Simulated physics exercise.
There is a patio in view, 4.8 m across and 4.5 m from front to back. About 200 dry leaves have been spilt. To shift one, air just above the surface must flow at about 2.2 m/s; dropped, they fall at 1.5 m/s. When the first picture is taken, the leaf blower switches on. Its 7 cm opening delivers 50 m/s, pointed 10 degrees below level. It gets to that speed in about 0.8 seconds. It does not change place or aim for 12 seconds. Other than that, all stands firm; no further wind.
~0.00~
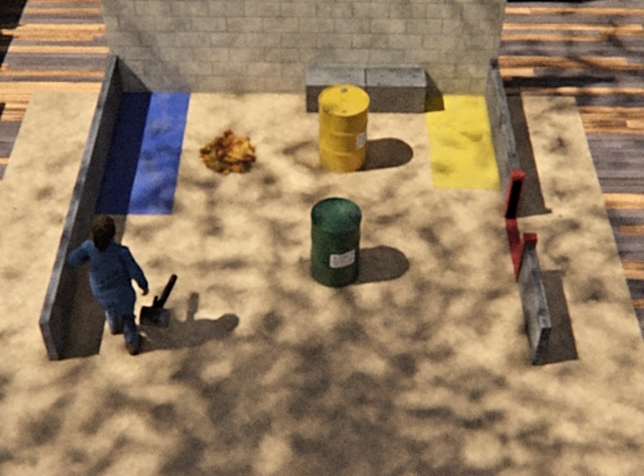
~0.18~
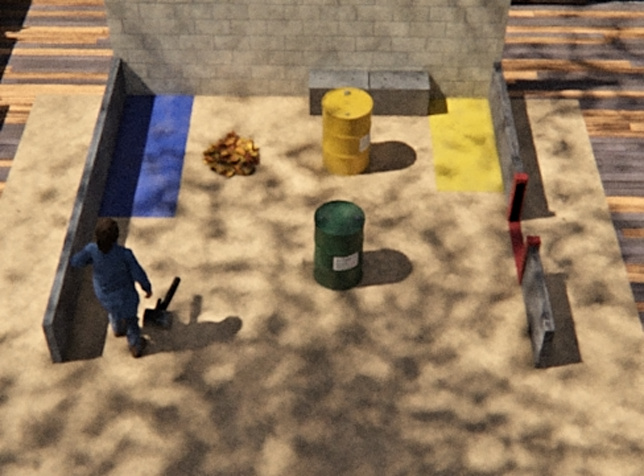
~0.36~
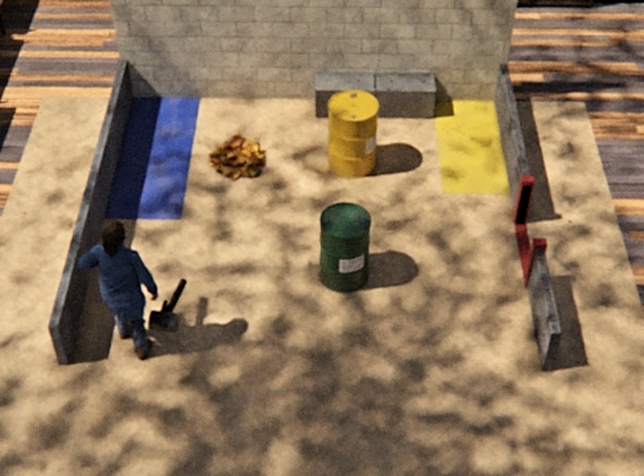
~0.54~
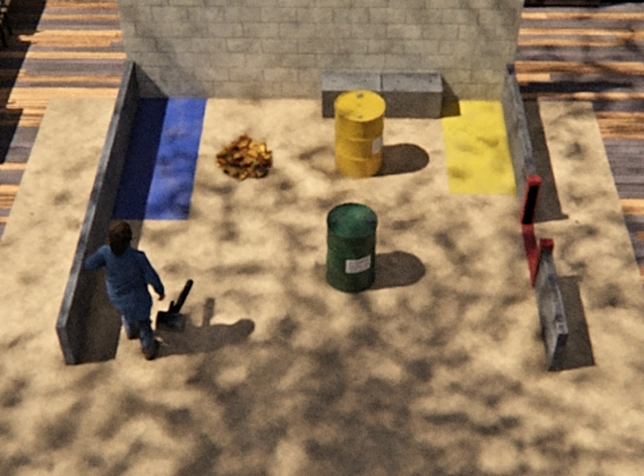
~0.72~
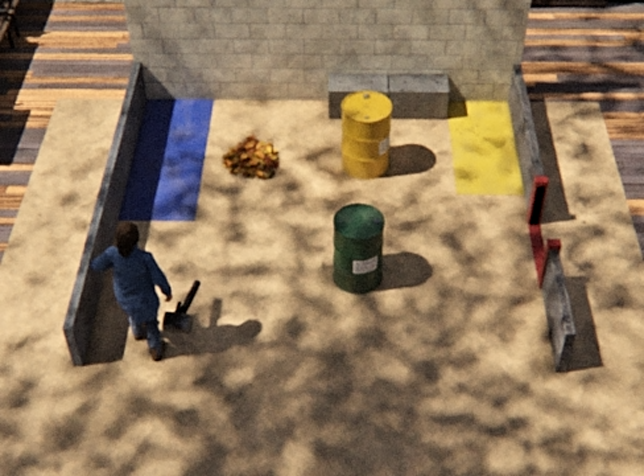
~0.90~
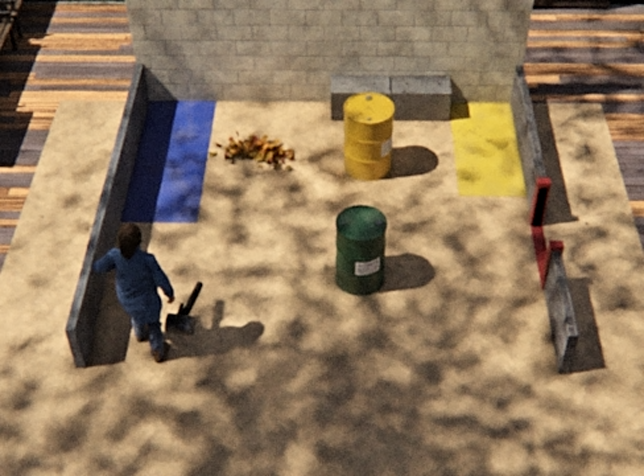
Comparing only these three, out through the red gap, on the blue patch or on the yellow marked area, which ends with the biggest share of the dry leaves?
The biggest share goes to the blue one.
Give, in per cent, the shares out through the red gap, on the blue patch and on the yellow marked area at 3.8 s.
Roughly 0 % red, 20 % blue and 2 % yellow.
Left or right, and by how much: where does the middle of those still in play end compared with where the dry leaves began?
It drifted rightward some 0.8 m.
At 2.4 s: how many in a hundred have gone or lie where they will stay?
Roughly 25 % of them.
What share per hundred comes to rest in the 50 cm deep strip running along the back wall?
Estimate: Around 90 percent.
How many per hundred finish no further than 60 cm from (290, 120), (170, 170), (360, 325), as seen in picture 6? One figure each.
I would say some 50 %, 0 % and 0 % respectively.
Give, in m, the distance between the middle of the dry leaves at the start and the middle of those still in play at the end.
1.4 m.
After 2.4 s, 0 % are on the yellow marked area, 0 % out through the red gap and 14 % on the blue patch; the middle of those still in play is near (284, 99); 23 % have settled or left.
After 3.8 s, 2 % are on the yellow marked area, 0 % out through the red gap and 19 % on the blue patch; the middle of those still in play is near (298, 101); 34 % have settled or left.
After 6.6 s, 4 % are on the yellow marked area, 0 % out through the red gap and 26 % on the blue patch; the middle of those still in play is near (312, 100); 53 % have settled or left.
After 12.0 s, at the end, 4 % are on the yellow marked area, 0 % out through the red gap and 30 % on the blue patch; the middle of those still in play is near (317, 98).
